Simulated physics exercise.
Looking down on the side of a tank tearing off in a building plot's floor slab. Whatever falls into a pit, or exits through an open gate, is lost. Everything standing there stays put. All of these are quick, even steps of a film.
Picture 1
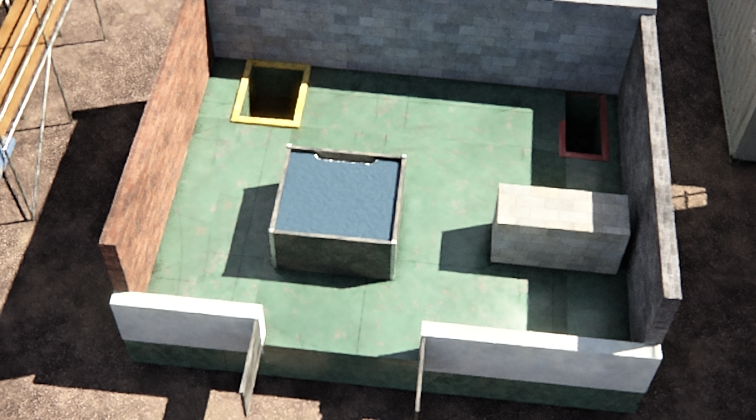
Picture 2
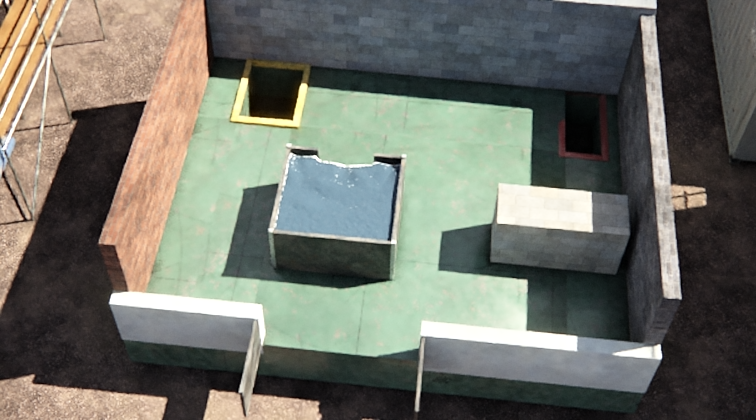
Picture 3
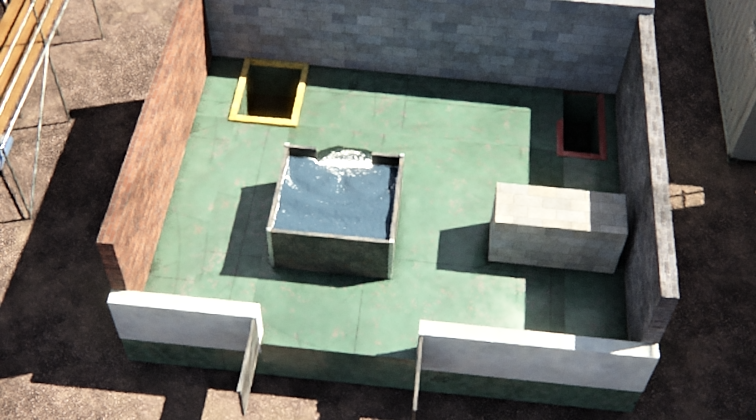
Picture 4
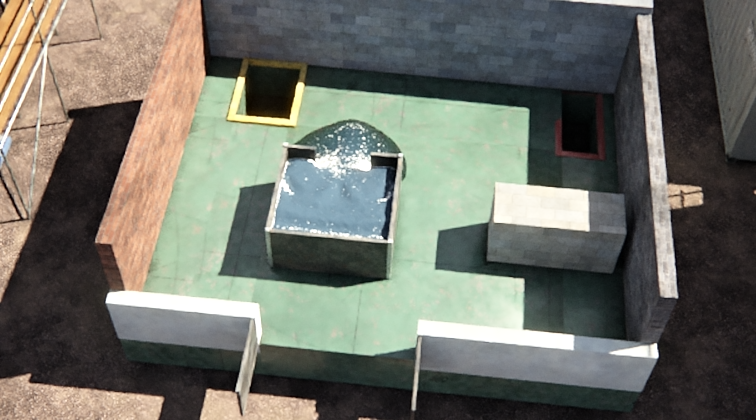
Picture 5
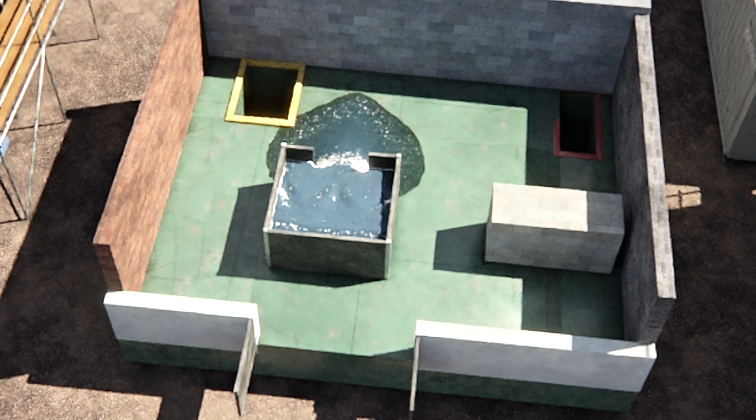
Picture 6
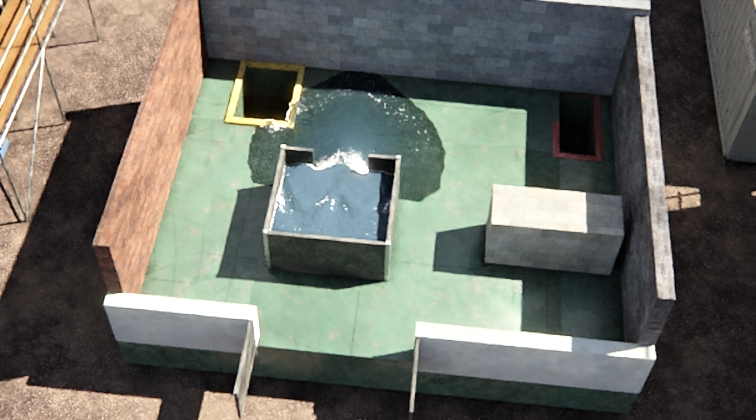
Water in a square, open-topped tank sinks along the far rim, churns white at a gap in that side, and spills out behind it, seen from high above a walled plot with a green floor. A yellow-edged opening lies at the back left, a red-edged one at the back right, and a pale grey block stands to the right. The dark, glinting sheet spreads backward and sideways, reaching the yellow edging, while the view drifts very slightly.
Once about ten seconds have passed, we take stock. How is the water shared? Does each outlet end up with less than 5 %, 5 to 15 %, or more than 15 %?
The gate gets shy of five per cent; the yellow pit gets in excess of fifteen per cent; the red pit gets in excess of fifteen per cent.
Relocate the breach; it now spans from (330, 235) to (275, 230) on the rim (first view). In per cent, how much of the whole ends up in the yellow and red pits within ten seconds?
Per cent: Yellow 4, red 0.
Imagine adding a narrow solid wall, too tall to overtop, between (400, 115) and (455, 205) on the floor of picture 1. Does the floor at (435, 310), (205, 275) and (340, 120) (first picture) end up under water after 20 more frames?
In the order you listed them: Soaked, unsoaked, soaked.
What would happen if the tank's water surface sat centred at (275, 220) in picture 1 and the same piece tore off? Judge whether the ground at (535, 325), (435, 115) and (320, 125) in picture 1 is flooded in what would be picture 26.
Spot 1 unwetted, spot 2 wetted, spot 3 wetted.
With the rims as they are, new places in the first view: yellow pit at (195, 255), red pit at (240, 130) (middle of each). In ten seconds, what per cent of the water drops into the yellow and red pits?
Log, per cent - yellow: 4, red: 25.
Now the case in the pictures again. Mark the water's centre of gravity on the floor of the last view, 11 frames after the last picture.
It is near (355, 177).
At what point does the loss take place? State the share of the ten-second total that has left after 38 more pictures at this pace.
It comes to around 80 per cent.
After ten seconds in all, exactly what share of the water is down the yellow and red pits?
Estimates: 22 % and 32 %.
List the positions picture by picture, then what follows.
Still water in the water tank at (340, 196), in the first frame.
The front is at a hidden place, out from the gap on the water tank's far side, in the second frame.
The front is at a hidden place, out from the gap on the water tank's far side, in the third frame.
The front is at (363, 125), out from the gap on the water tank's far side, in the fourth frame.
The front is at (359, 96), out from the gap on the water tank's far side, in the fifth frame.
The front is at (372, 74), out from the gap on the water tank's far side, in the sixth frame.
A moment on, water covers 30 % of the floor; the gate 0 %, the yellow pit 3 %, the red pit 0 %.
Next, water covers 30 % of the floor; the gate 0 %, the yellow pit 8 %, the red pit 1 %.
Then, water covers 35 % of the floor; the gate 0 %, the yellow pit 15 %, the red pit 10 %.
Later, water covers 45 % of the floor; the gate 0 %, the yellow pit 21 %, the red pit 22 %.
In the end, water covers 65 % of the floor; the gate 0 %, the yellow pit 22 %, the red pit 33 %.
